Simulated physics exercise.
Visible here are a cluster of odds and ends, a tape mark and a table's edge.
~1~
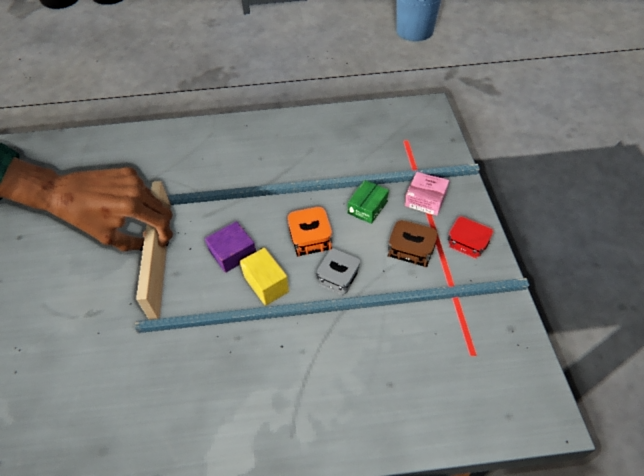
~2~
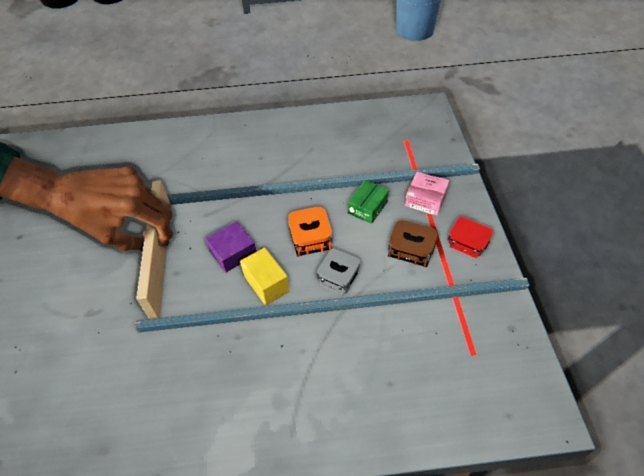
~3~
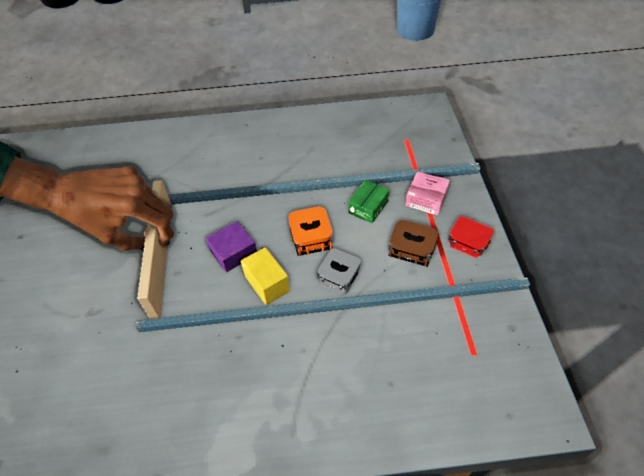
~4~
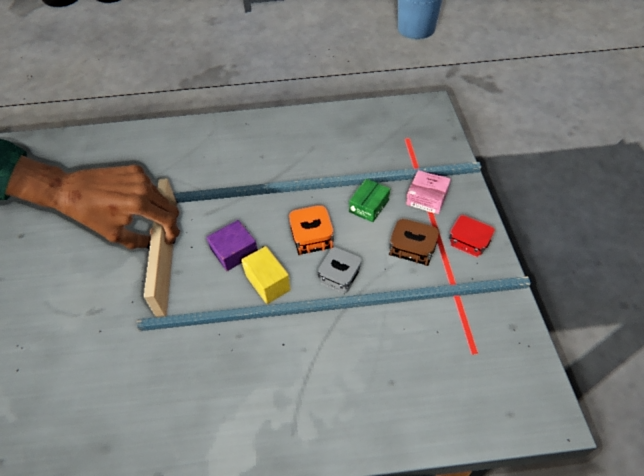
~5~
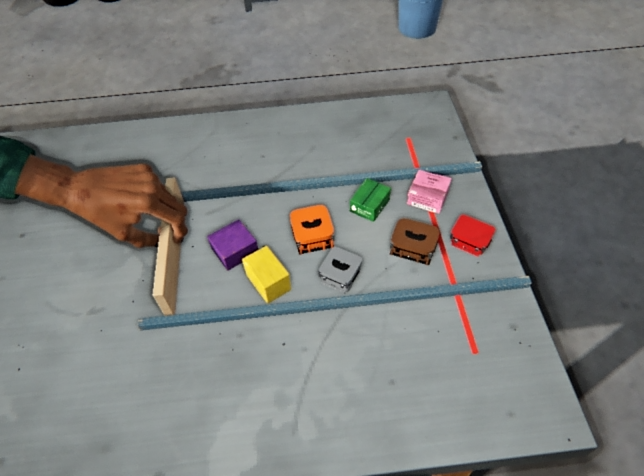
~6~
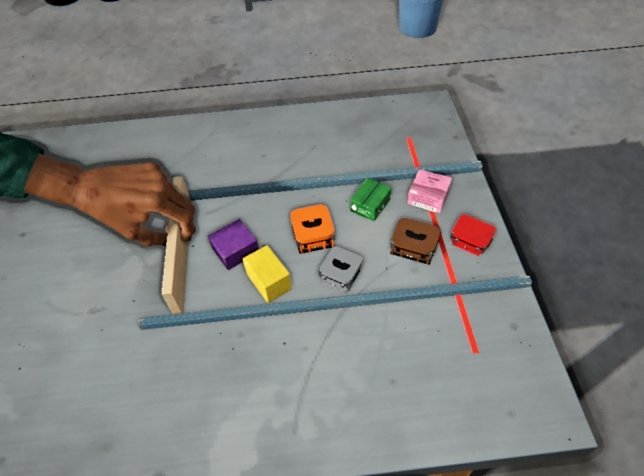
On a grey tabletop, a hand held a wooden board upright between two blue strips, then slid it slightly right toward some colourful little blocks and cases, which stayed in place near a red line.
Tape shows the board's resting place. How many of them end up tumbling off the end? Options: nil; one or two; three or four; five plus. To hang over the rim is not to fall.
One or two.
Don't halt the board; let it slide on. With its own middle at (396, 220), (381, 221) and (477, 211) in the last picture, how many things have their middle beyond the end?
Per position: 1 / 0 / 5.
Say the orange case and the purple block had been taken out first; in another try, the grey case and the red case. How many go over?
Falls come to 0 the first time and 0 the other time.
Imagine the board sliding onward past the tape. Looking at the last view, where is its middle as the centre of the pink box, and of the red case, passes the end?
(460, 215) and (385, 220), roughly.
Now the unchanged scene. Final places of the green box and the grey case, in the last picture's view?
The first one ends at (440, 185), the second at (497, 251).
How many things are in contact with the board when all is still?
My count gives 3.
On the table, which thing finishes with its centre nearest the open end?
That's the orange case, it ends up nearest.
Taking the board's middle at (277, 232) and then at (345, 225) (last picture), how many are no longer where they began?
At the first spot the count is 3, and at the second it is 7.
Soon after, none off yet; red case at rest near (472, 236); pink box at rest near (430, 191); brown case at rest near (415, 241).
After that, none off yet; red case displaced about its own width near (501, 238); pink box at rest near (430, 191); brown case displaced about its own width near (456, 244).
In the end, the number that fall off is one or two; gone, brown case and red case.
